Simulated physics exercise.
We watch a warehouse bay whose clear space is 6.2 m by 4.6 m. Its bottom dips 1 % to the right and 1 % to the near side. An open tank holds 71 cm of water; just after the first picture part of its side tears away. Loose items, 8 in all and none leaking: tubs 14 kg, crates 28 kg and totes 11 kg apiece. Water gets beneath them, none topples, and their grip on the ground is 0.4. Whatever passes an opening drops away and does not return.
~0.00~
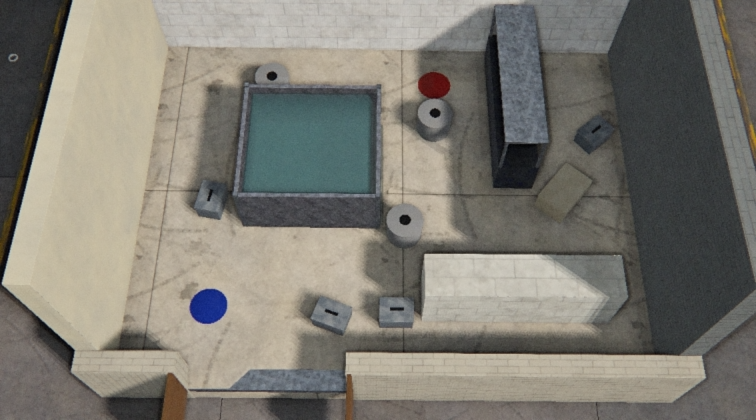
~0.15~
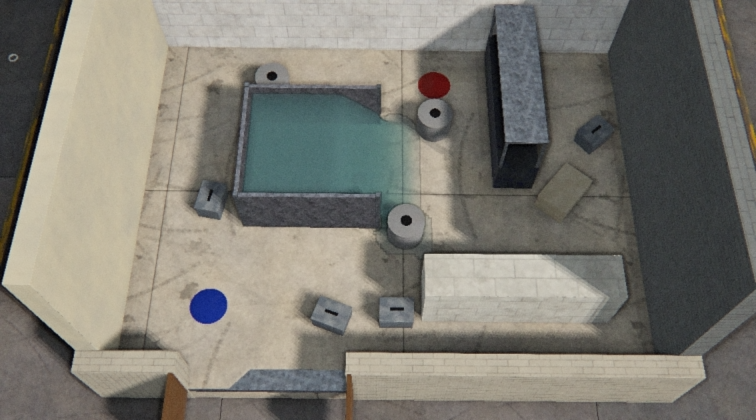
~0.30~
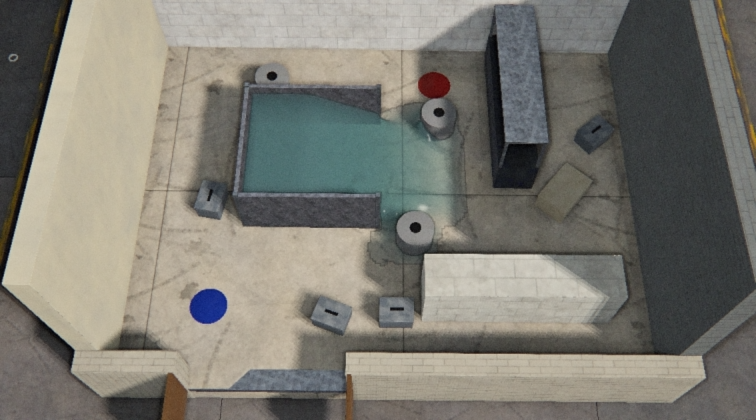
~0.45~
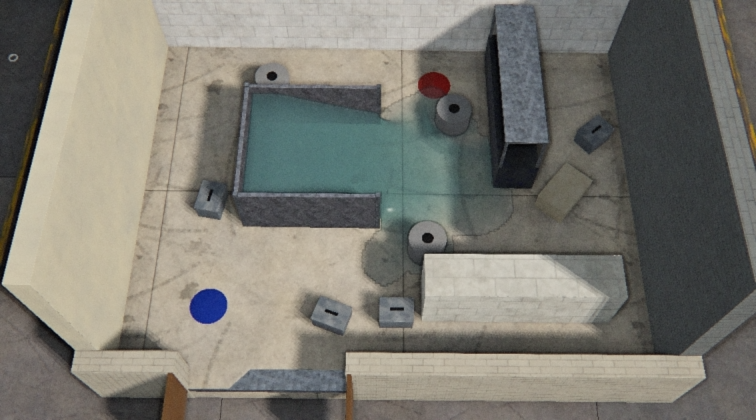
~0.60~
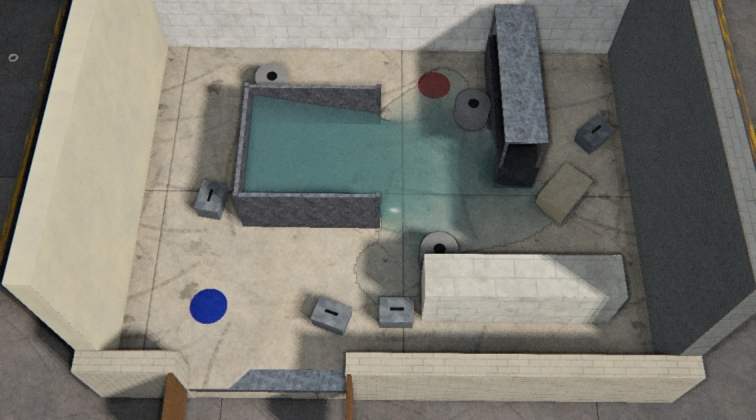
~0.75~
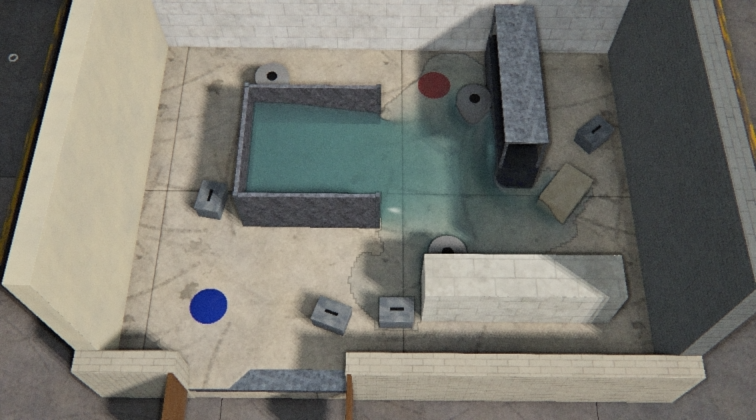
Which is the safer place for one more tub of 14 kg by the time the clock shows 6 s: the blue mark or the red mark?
Put it on blue.
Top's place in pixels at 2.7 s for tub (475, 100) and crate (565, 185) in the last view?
Near (318, 91) and (598, 123).
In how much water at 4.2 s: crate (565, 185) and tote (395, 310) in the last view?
About 18 and 5 cm.
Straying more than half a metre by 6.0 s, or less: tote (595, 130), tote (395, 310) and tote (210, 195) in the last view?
In turn: Past it, short of it, short of it.
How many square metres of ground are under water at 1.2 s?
About 10.5 m2.
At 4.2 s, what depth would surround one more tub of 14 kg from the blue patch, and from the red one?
About 1 cm and 6 cm.
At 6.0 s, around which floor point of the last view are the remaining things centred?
At about (385, 164).
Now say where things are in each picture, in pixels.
The first frame shows a tub at (405, 220) rests on the ground; a tub at (435, 113) rests on the ground; the blue patch at (209, 306); the red patch at (434, 85); water covers 2.3 m2; 0 of 8 have shifted.
The second frame shows a tub at (406, 220) rests on the ground; a tub at (435, 113) rests on the ground; the blue patch at (209, 306); the red patch at (434, 85); 3.2 m2 under water; 0 of 8 have shifted.
The third frame shows a tub at (415, 228), on the bottom, 16 cm from its start; a tub at (439, 112), on the bottom, 5 cm from its start; the blue patch at (209, 306); the red patch at (434, 85); water covers 4.1 m2; 2 of 8 have shifted.
The fourth frame shows a tub at (427, 238), on the bottom, 36 cm from its start; a tub at (454, 108), on the bottom, 26 cm from its start; the blue patch at (209, 306); the red patch at (434, 85); water covers 5.3 m2; 2 of 8 have shifted.
The fifth frame shows a tub at (439, 249), on the bottom, 56 cm from its start; a tub at (473, 103) rests on the ground, 53 cm from its start; the blue patch at (209, 306); the red patch at (434, 85); 6.5 m2 under water; 2 of 8 have shifted.
The sixth frame shows a tub at (447, 253), on the bottom, 66 cm from its start; a tub at (475, 99), on the bottom, 57 cm from its start; the blue patch at (209, 306); the red patch at (434, 85); water covers 7.5 m2; 2 of 8 have shifted.
After 1.2 s on blue it would be 0 cm off in 0 cm of water; on red it would be 25 cm off in 5 cm of water.
After 2.7 s on blue it would be 0 cm off in 0 cm of water; on red it would be 174 cm off in 7 cm of water.
After 4.2 s on blue it would be 0 cm off in 1 cm of water; on red it would be 267 cm off in 6 cm of water.
After 6.0 s on blue it would be 0 cm off in 3 cm of water; on red it would be 275 cm off in 8 cm of water.
